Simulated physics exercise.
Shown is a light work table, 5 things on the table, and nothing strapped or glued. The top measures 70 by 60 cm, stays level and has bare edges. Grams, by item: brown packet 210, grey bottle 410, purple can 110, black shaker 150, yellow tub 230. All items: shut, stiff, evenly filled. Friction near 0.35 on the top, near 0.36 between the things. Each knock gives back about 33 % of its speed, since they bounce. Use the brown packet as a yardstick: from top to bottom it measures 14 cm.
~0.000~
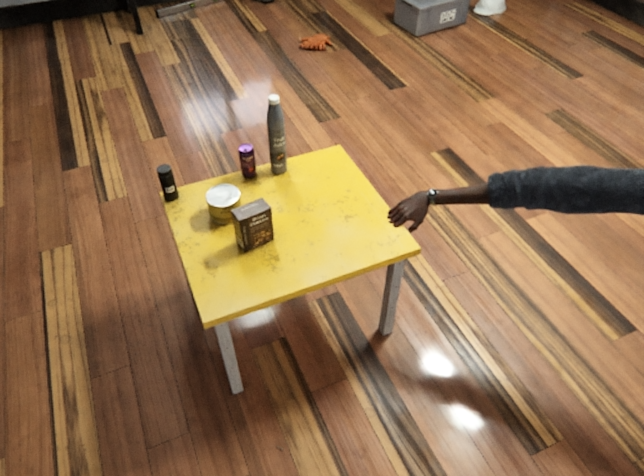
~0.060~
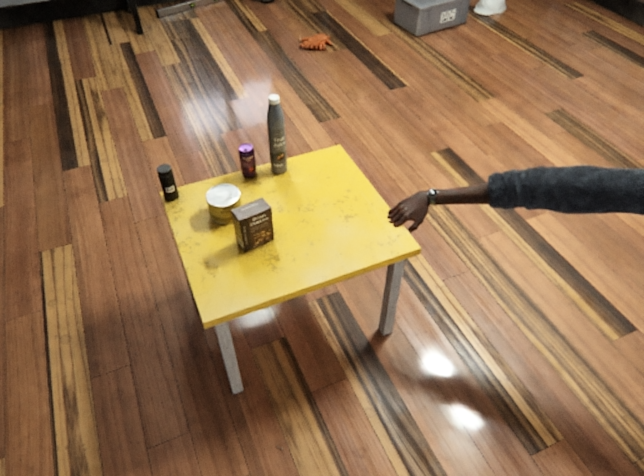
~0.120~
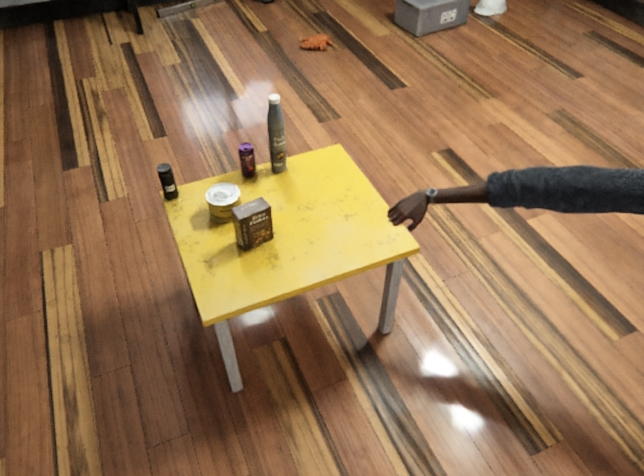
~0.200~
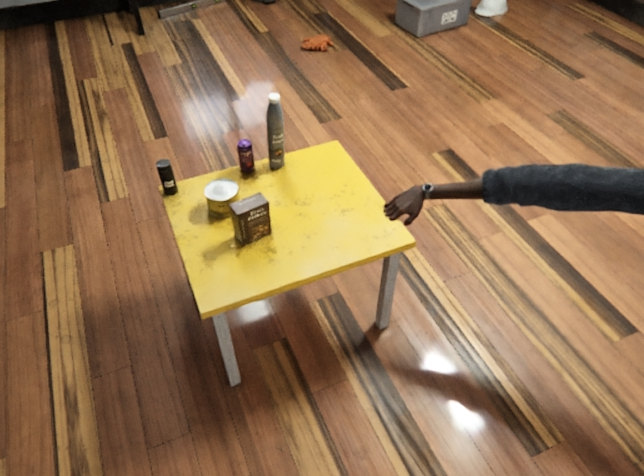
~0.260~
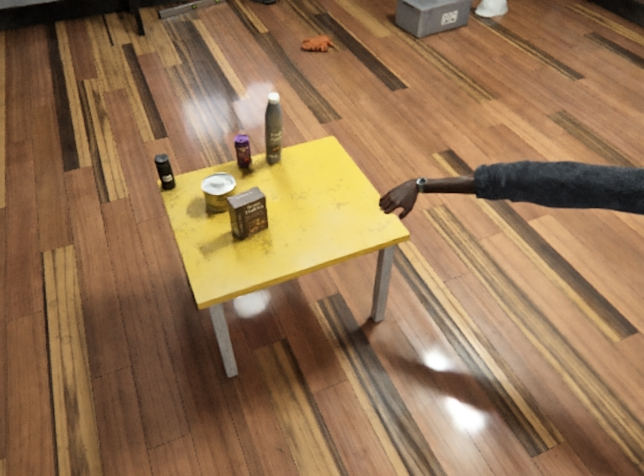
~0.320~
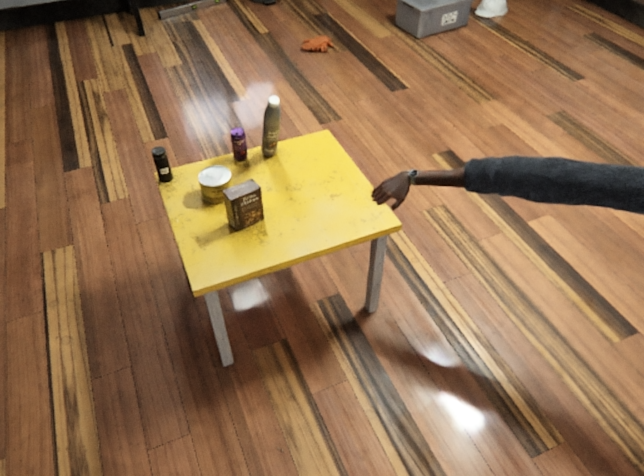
On a wooden floor, a hand pushes a yellow table leftward, and the grey bottle tilts slightly.
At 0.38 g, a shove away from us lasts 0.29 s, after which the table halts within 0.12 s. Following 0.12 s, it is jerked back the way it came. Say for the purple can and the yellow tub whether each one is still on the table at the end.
Outcome: My guess is the purple can leaves the top. My guess is the yellow tub is still up there.
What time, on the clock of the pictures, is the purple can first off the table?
That comes at close to 0.5 seconds.
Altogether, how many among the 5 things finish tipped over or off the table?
3.
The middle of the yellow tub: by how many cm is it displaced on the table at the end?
It ends about 8 centimetres from where it started.
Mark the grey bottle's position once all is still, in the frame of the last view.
In the last picture it sits around (290, 182).
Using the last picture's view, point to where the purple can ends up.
It settles at around (223, 180).
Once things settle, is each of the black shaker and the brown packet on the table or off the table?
The black shaker winds up out of bounds; the brown packet stays within bounds.
After 0.52 s, table along by 22 cm; purple can and black shaker now off the table; yellow tub moved 5 cm near (205, 160); grey bottle on its side.
After 0.72 s, table along by 19 cm; yellow tub moved 10 cm near (204, 157); grey bottle on its side; brown packet moved 8 cm.
After 0.92 s, table along by 2 cm; yellow tub moved 14 cm near (213, 176); grey bottle on its side; brown packet moved 12 cm.
After 1.12 s, yellow tub moved 8 cm near (219, 191); grey bottle on its side; brown packet moved 6 cm.
In the end (1.7 s), off the table, purple can and black shaker; toppled on the table, grey bottle; not toppled but over 5 cm from the start, brown packet and yellow tub. In the last view, purple can near (223, 180), yellow tub near (219, 191).
